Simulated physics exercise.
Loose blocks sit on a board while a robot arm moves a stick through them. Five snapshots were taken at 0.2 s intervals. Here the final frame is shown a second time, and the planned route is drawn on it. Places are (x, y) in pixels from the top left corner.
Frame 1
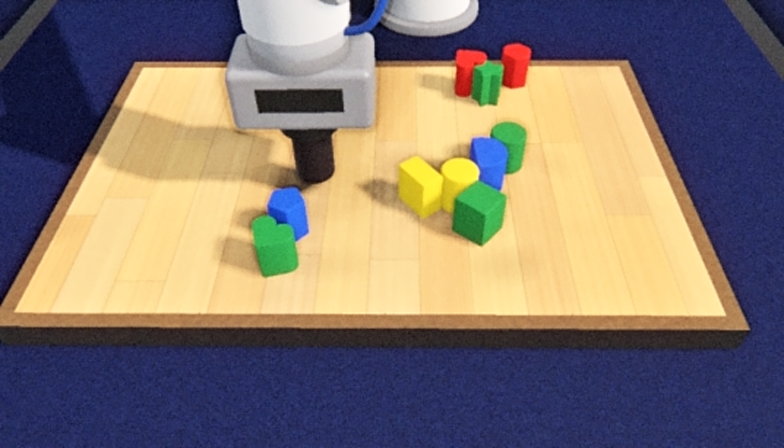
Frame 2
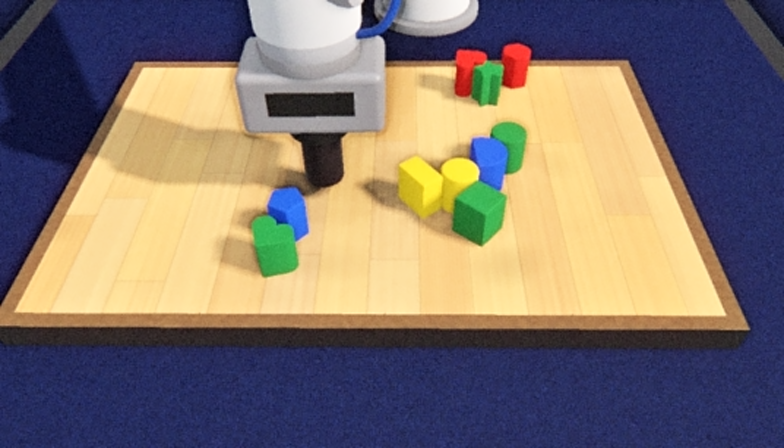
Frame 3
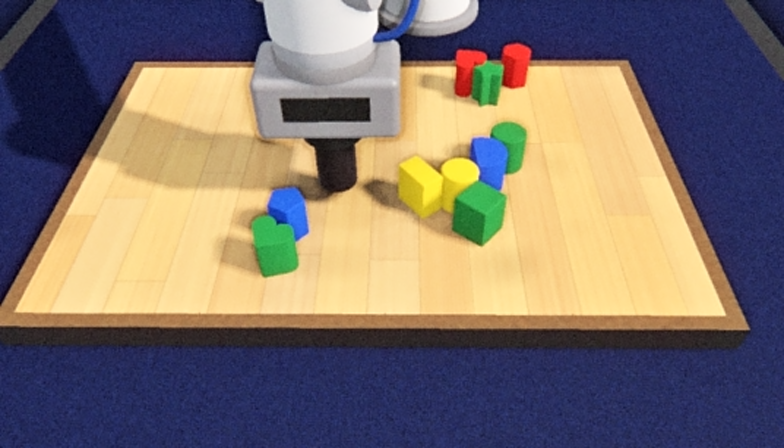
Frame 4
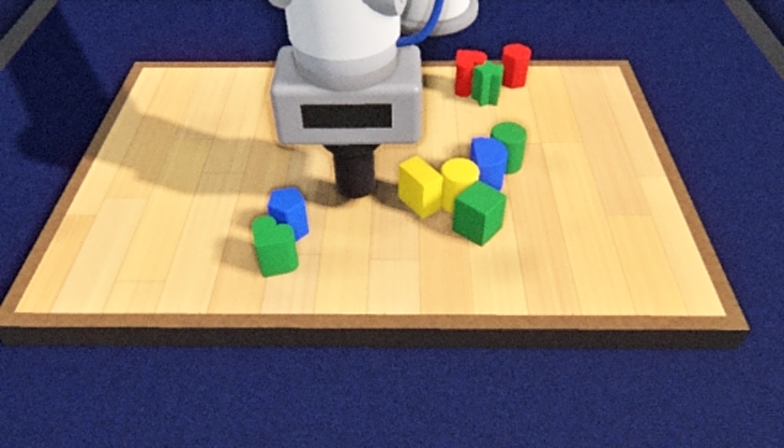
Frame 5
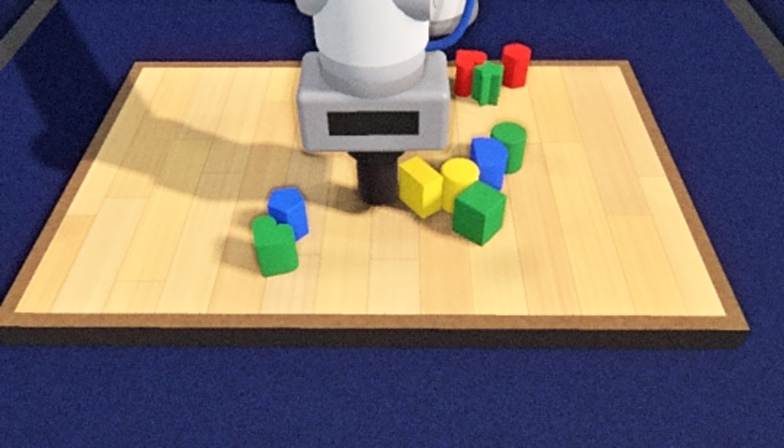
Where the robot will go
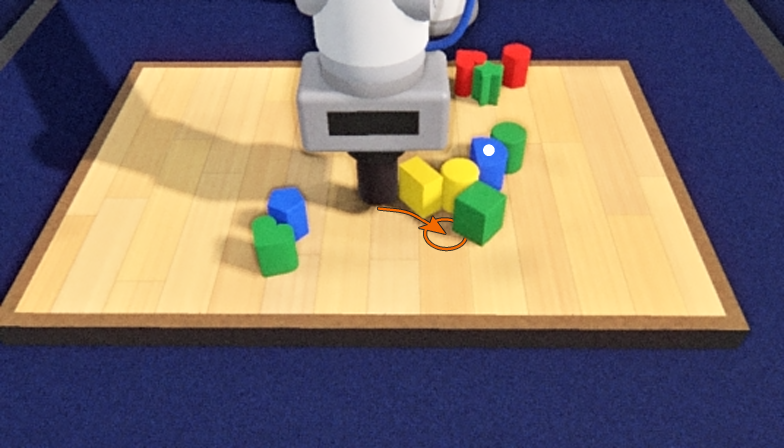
A white and grey robot arm holding a short black stick stands over a pale wooden board on dark blue cloth, seen from above and in front. Yellow, blue and green blocks cluster right of centre, a blue and a green one sit at lower left, and red and green ones at the back. The arm slides the stick steadily rightward and slightly nearer, up beside the yellow block, while the blocks stay still.
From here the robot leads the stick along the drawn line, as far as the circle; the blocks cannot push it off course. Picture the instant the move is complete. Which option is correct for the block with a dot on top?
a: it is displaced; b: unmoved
a: It is displaced.
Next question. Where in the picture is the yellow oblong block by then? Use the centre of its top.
Expect it around (461, 179).
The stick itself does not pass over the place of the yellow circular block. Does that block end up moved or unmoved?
My prediction: It moves.
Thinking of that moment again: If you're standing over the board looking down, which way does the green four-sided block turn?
Rotates clockwise.
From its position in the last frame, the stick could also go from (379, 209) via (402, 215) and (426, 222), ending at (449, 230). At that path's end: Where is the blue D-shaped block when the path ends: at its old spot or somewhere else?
At the end of the path, it will have moved.
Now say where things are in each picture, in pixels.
The first frame shows stick's lower end (316, 173); yellow oblong block (420, 170); yellow circular block (460, 169); green four-sided block (481, 196); blue D-shaped block (489, 150).
The second frame shows stick (325, 177); blocks still.
The third frame shows stick (338, 181); blocks still.
The fourth frame shows stick (356, 187); blocks still.
The fifth frame shows stick (378, 194); yellow oblong block (420, 170); yellow circular block (460, 169); green four-sided block (481, 196); blue D-shaped block (489, 150).
Drawn move, from (379, 209) over (404, 212) and (425, 222) to (446, 234); the dot is on the blue D-shaped block.
On the path given first. Halfway along, stick (416, 202); yellow oblong block (445, 173); yellow circular block (478, 170); green four-sided block (487, 197), turned 20° clockwise; blue D-shaped block (496, 151), turned 30° anticlockwise.
At the end, stick (447, 219); yellow oblong block (461, 179); yellow circular block (492, 171); green four-sided block (495, 201), turned 25° clockwise; blue D-shaped block (502, 151), turned 55° anticlockwise.
